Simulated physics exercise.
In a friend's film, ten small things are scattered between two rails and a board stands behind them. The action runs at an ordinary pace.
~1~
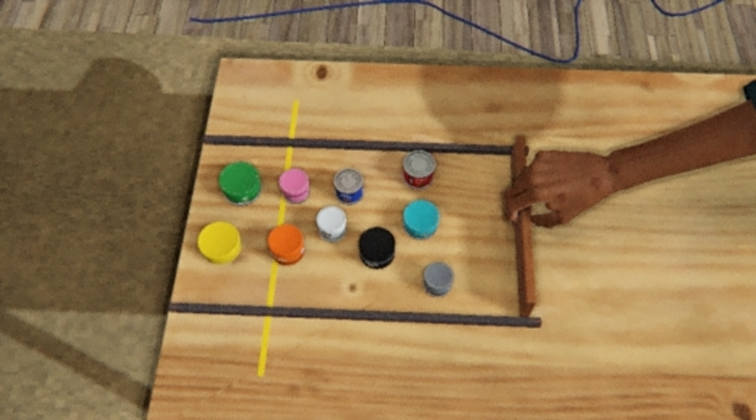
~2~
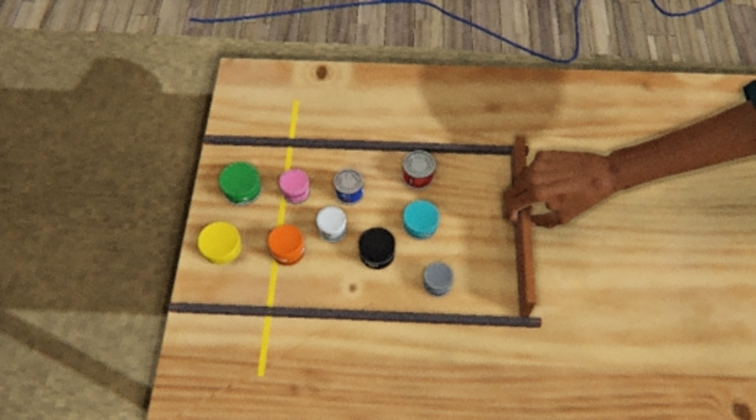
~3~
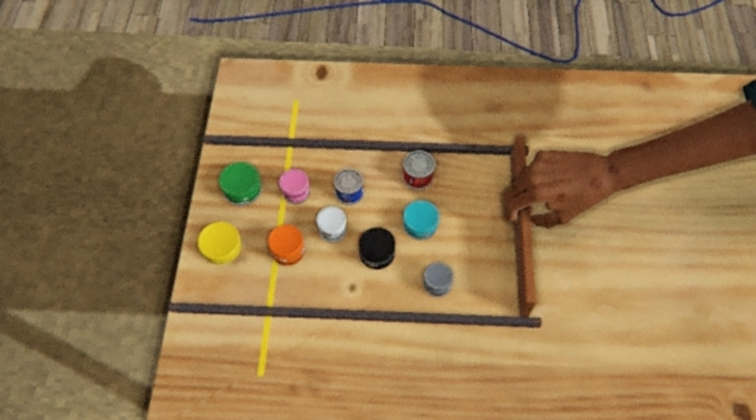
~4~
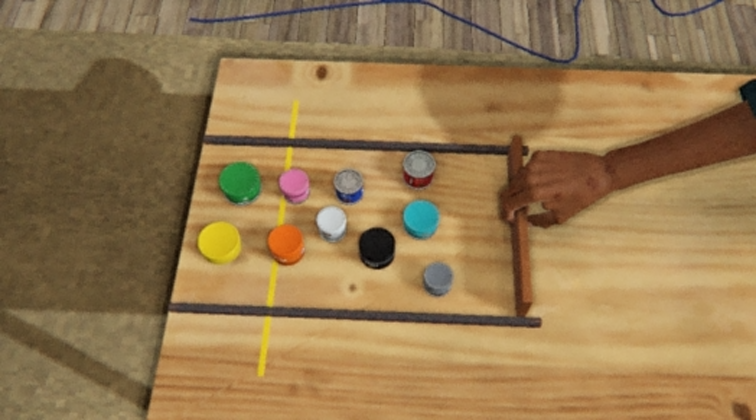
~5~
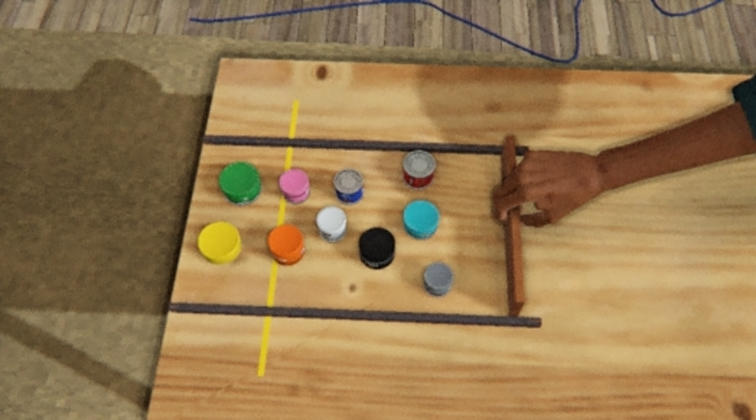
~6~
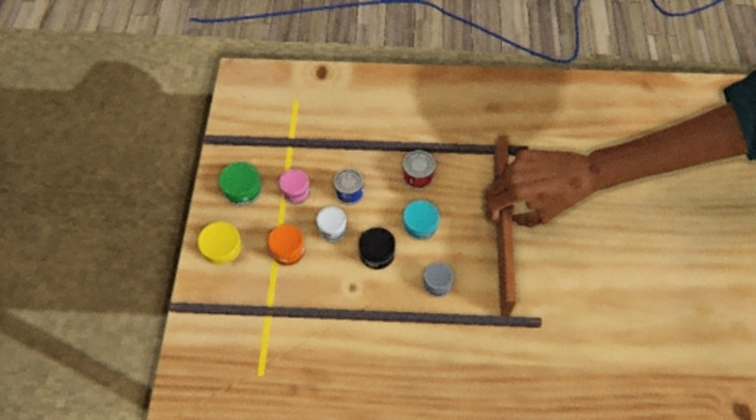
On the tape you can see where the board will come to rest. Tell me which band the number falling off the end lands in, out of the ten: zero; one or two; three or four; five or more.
It lands in the zero band.
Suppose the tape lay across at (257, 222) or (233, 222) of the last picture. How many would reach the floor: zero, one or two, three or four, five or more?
Well, the first gives just one or two and the second gives either one or two.
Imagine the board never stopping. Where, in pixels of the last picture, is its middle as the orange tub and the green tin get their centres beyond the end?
About (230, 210), and about (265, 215) for the other.
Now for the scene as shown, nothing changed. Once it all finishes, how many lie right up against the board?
That number would be 5.
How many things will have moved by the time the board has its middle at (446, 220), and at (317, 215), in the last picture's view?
At first I count 1, and then 8.
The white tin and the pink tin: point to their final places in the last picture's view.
The first ends close to (235, 226), the second close to (242, 184).
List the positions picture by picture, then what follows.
In the first frame, yellow tub (220, 243); green tin (241, 184); orange tub (287, 246); board (522, 223); tape (280, 223).
In the second frame, green tin (241, 184); red pot (419, 171).
In the third frame, orange tub (287, 246); pink tin (295, 187).
In the fourth frame, yellow tub (220, 243); white tin (332, 225).
In the fifth frame, green tin (241, 184); board (512, 223).
In the sixth frame, yellow tub (220, 243); green tin (241, 184); orange tub (287, 246); board (504, 222); tape (280, 223).
Early on, none off yet; yellow tub at rest near (220, 243); green tin at rest near (241, 184); orange tub at rest near (287, 246).
Finally, the number that fall off is zero.
